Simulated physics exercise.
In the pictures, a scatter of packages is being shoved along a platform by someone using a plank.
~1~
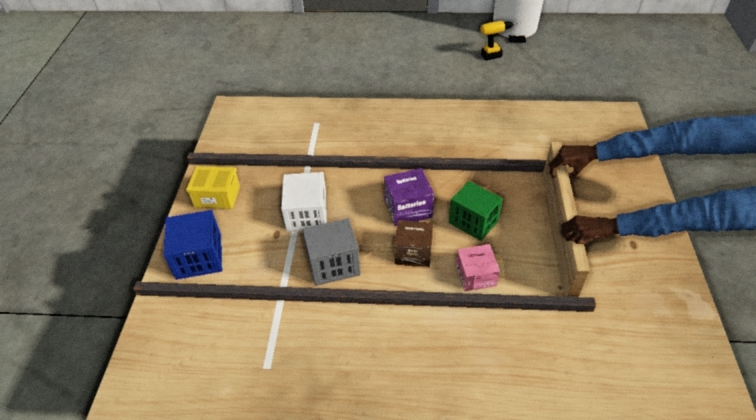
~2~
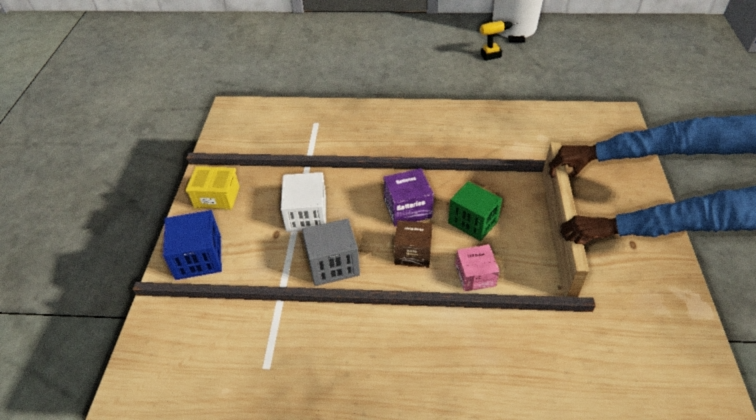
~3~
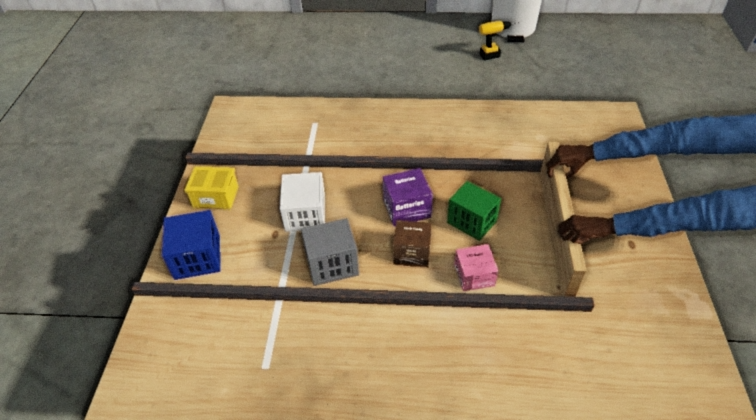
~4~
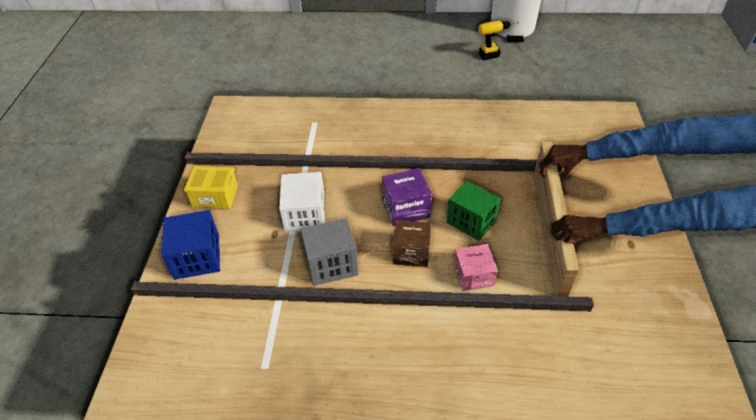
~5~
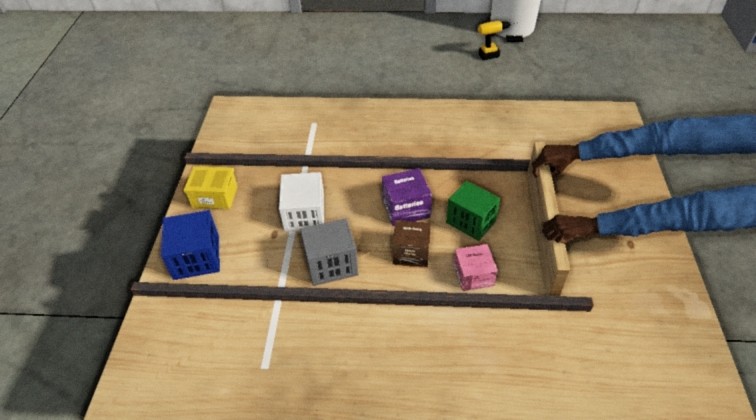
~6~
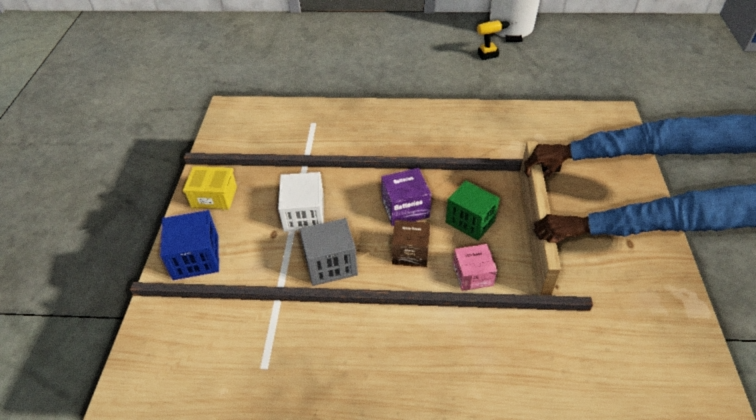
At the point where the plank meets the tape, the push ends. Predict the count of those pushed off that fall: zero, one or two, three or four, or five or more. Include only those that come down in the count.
The tally of those that come down is nil.
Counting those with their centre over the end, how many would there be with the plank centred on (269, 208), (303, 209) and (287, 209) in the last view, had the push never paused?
1; 0; 1.
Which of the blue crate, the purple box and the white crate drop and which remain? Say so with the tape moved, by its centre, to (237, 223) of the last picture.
Looking at each in turn, the blue crate is gone, the purple box is still there, and the white crate is still there.
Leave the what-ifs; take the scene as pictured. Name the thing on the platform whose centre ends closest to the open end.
That is the blue crate.
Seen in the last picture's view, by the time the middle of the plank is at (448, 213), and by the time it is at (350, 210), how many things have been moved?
Well, it's 4 at the first one and 6 at the second.
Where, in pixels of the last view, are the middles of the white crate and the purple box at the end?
The white crate settles near (238, 198); as for the purple box, near (280, 181).
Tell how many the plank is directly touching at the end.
It adds up to 3.
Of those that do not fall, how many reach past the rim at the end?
The total here is 1.
Soon after, none off yet; yellow tote at rest near (211, 188); blue crate at rest near (191, 245); white crate at rest near (302, 202).
In the end, the number that fall off is zero.
